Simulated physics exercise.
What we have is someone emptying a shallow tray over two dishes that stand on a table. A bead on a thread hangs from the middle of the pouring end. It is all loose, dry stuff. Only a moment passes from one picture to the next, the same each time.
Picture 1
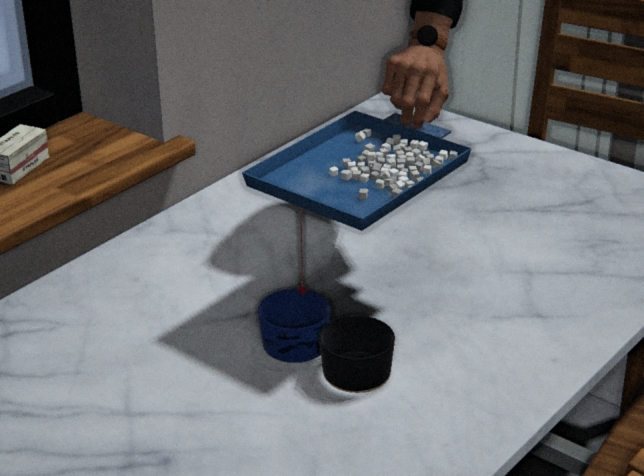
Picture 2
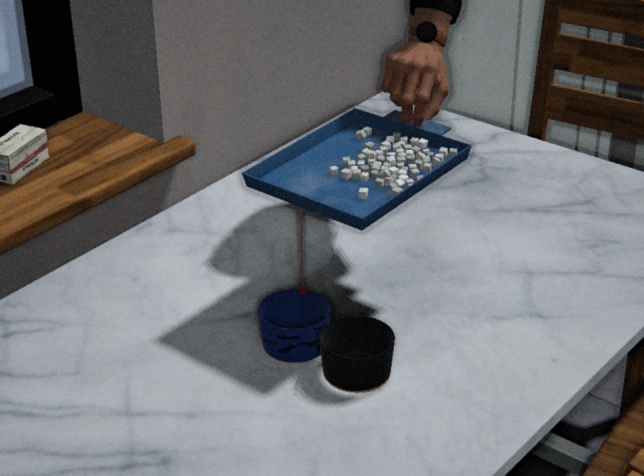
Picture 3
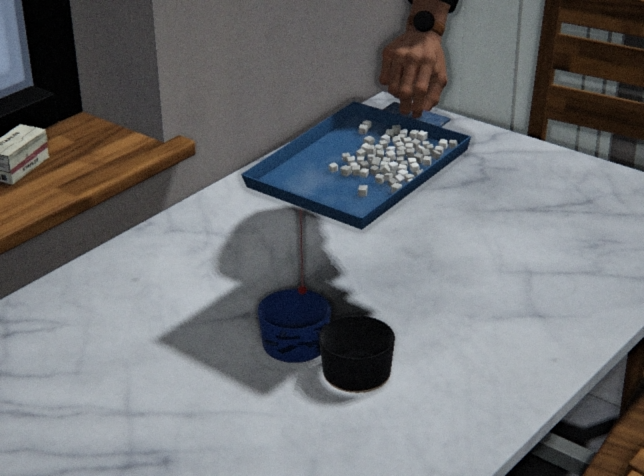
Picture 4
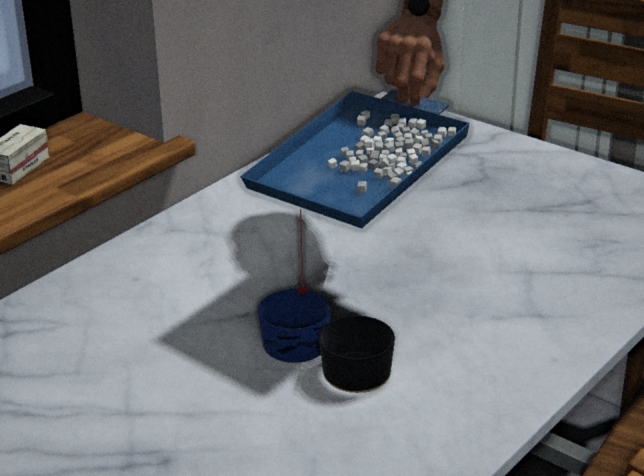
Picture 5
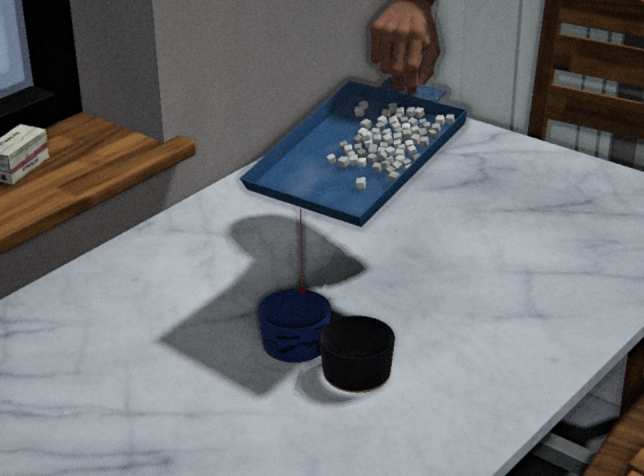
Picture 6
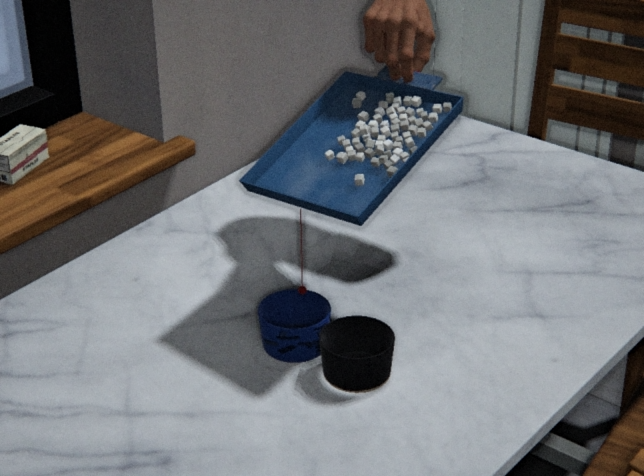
Hand slowly raising the far end of a blue tray of white cubes above two small dishes on a marble table.
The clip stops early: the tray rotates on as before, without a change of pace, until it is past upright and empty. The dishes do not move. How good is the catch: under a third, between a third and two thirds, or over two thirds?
In the dishes lies under a third of it.
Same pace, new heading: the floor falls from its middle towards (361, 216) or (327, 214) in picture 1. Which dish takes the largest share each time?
The first try: Right. The second: The right dish.
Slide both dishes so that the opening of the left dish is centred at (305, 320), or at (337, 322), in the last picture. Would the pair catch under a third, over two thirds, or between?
The first try: Under a third. The second: Below one third.
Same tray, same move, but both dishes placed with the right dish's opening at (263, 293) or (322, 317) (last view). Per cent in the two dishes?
In turn 40 and 40 in a hundred.
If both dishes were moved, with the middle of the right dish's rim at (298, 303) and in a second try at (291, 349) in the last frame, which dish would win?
The first try: The left dish. The second: The left-hand dish.
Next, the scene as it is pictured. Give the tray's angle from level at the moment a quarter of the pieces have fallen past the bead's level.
At about 85°.
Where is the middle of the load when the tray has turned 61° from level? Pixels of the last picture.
Roughly at (292, 188).
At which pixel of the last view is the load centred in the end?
At about (218, 349).
Soon after the last picture, tray tipped steeply; nearly all on the tray; a small part in the air.
A little later, tray tipped right over; about two thirds on the tray; a stray few in the left dish; about a quarter outside both; a stray few in the air.
Later still, tray tipped past a quarter turn; about a quarter in the left dish; most outside both.
At rest, tray tipped past a quarter turn; none in the right dish; about a quarter in the left dish; most outside both.
